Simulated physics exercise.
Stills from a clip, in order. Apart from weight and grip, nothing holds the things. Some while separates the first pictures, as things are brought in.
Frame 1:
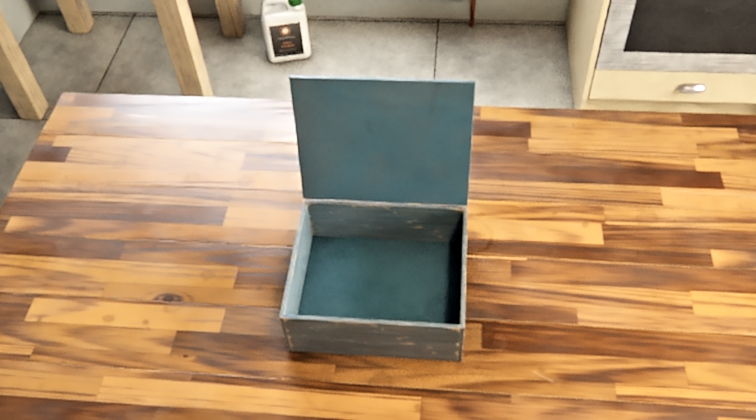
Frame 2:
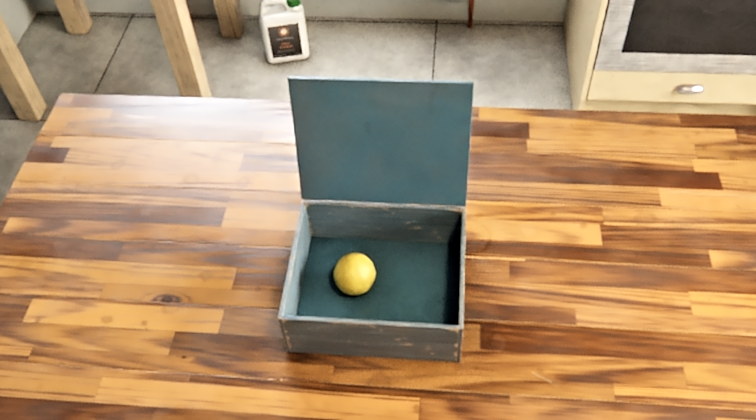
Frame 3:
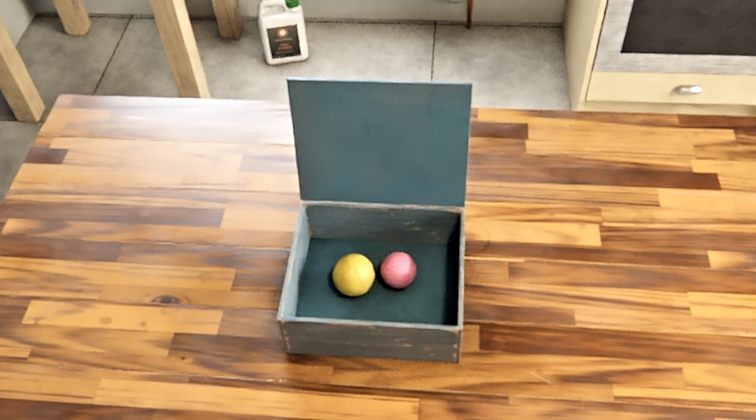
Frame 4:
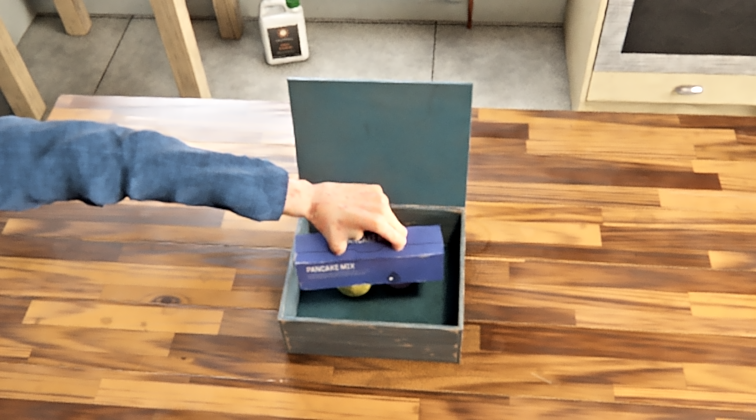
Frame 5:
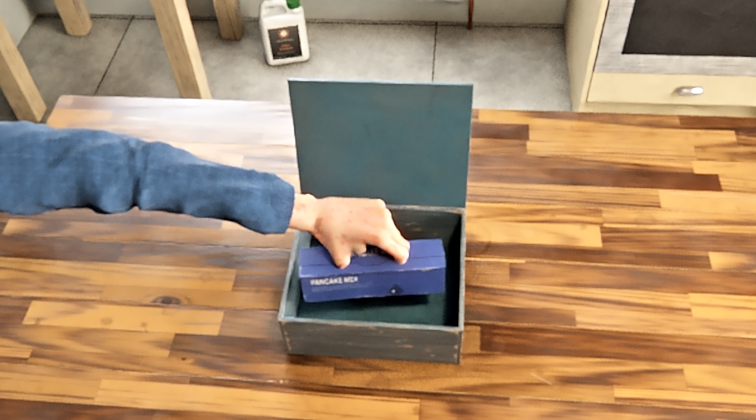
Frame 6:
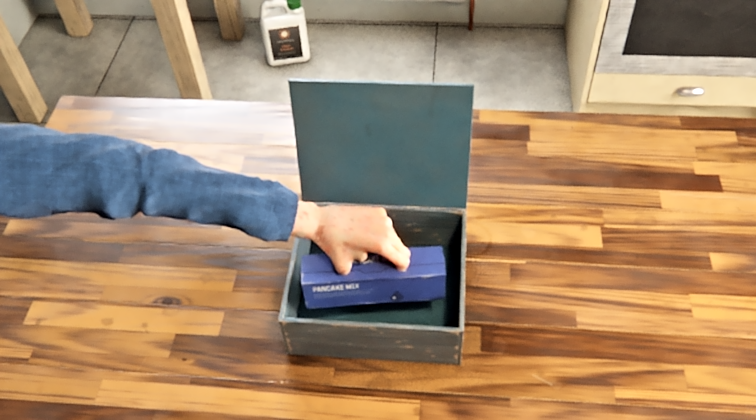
A hand in a blue sleeve reaches in from the left over an open blue-green box on a striped wooden table, seen from above in a kitchen. The empty box first gains a yellow lemon, then a pink ball-like item to its right. The hand lowers a blue pancake mix carton into the box over them and keeps hold, while the camera stays still.
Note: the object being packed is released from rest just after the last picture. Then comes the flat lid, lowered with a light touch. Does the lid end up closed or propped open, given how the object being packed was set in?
Closes up.
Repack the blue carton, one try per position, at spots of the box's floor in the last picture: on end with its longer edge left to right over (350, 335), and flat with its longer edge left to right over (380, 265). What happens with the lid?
The lid stays partly open the first time and goes all the way down the second time.
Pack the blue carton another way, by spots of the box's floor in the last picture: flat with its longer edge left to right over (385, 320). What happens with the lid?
In that case, no gap is left.
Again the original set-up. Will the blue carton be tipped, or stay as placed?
It stays as it was set.
Then, 0.50 s past the last view, blue carton displaced a little near (379, 308); yellow lemon displaced a little.
Then, 1.50 s past the last view, lid 67° above the rim; blue carton displaced a little near (379, 308); yellow lemon displaced a little.
Then, 1.70 s past the last view, lid 46° above the rim; blue carton displaced a little near (379, 308); yellow lemon displaced a little.
Then, 2.00 s past the last view, lid 4° above the rim; blue carton displaced a little near (379, 308); yellow lemon displaced about its own width.
Finally, lid shut; moved from the start, blue carton and yellow lemon; pink lemon still in place. Final places as the last picture's camera would see them, blue carton near (379, 308).
